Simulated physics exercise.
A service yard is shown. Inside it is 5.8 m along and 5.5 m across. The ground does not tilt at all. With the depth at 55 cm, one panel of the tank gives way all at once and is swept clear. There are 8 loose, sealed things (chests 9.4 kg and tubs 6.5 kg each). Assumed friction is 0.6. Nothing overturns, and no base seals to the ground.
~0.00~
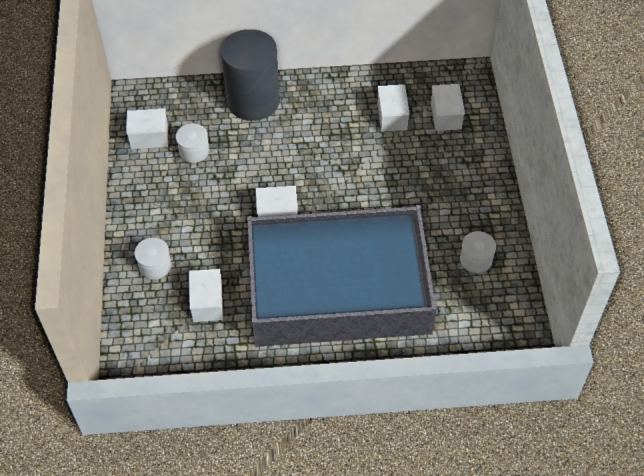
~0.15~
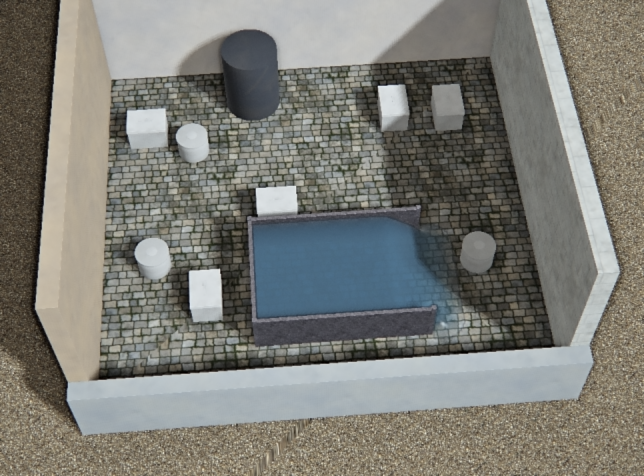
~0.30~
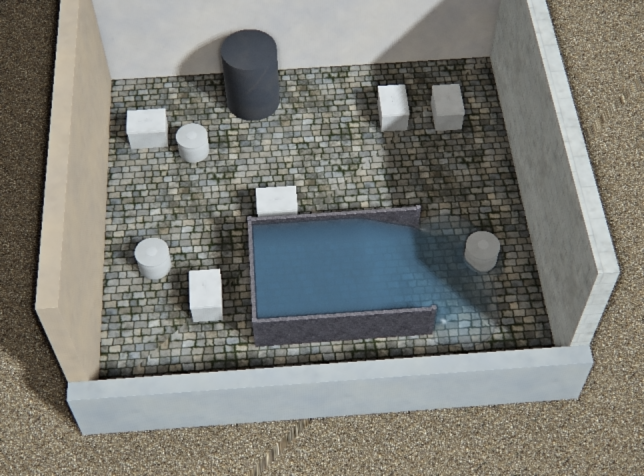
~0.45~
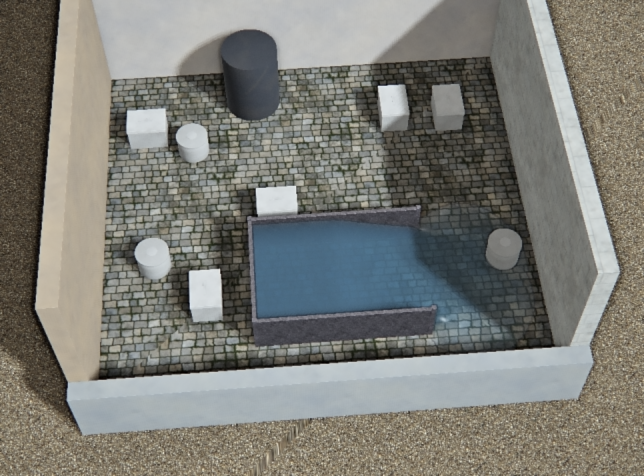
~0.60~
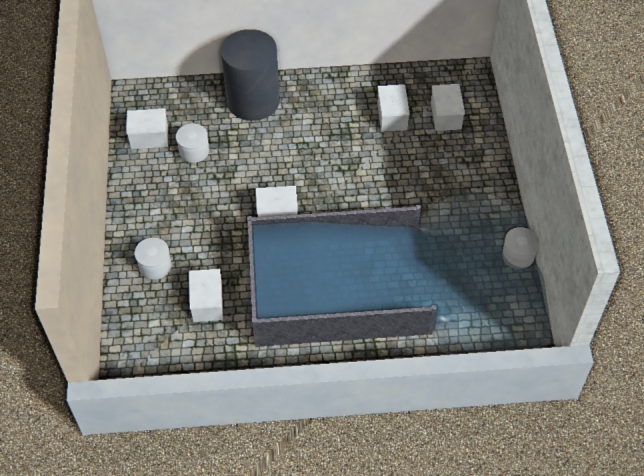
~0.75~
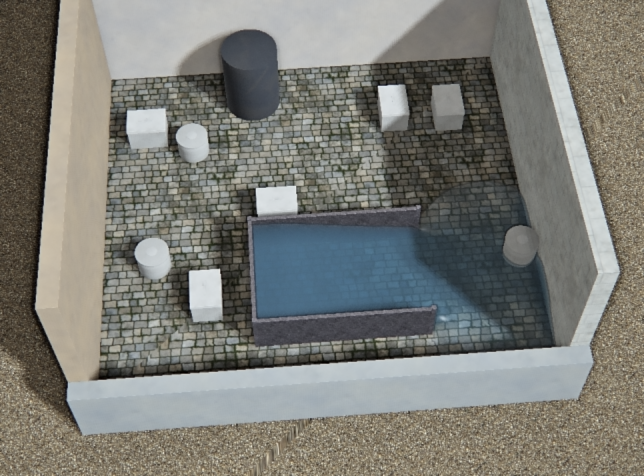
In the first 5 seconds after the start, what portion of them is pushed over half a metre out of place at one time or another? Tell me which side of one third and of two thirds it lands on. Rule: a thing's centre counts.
A third to two thirds.
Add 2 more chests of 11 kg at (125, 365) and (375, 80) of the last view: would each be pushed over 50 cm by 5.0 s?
Beyond it, beyond it.
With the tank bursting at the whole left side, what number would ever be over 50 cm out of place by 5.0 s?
Then 4.
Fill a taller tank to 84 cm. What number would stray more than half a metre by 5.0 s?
You'd get 4 in that case.
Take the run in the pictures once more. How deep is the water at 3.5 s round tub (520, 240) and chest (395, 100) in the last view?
Depth approx. 4 cm / 3 cm.
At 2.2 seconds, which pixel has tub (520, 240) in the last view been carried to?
Position: Approx. (471, 169).
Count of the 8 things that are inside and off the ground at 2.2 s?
At that moment 1.
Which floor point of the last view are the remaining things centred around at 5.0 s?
Roughly at (236, 181).
After 1.1 s 1 of 8 are over 50 cm from their spots; 1 afloat.
After 2.2 s 1 of 8 are over 50 cm from their spots; 1 afloat.
After 3.5 s 3 of 8 are over 50 cm from their spots; 1 afloat.
After 5.0 s 3 of 8 are over 50 cm from their spots, and 3 have been at some point; 1 afloat.
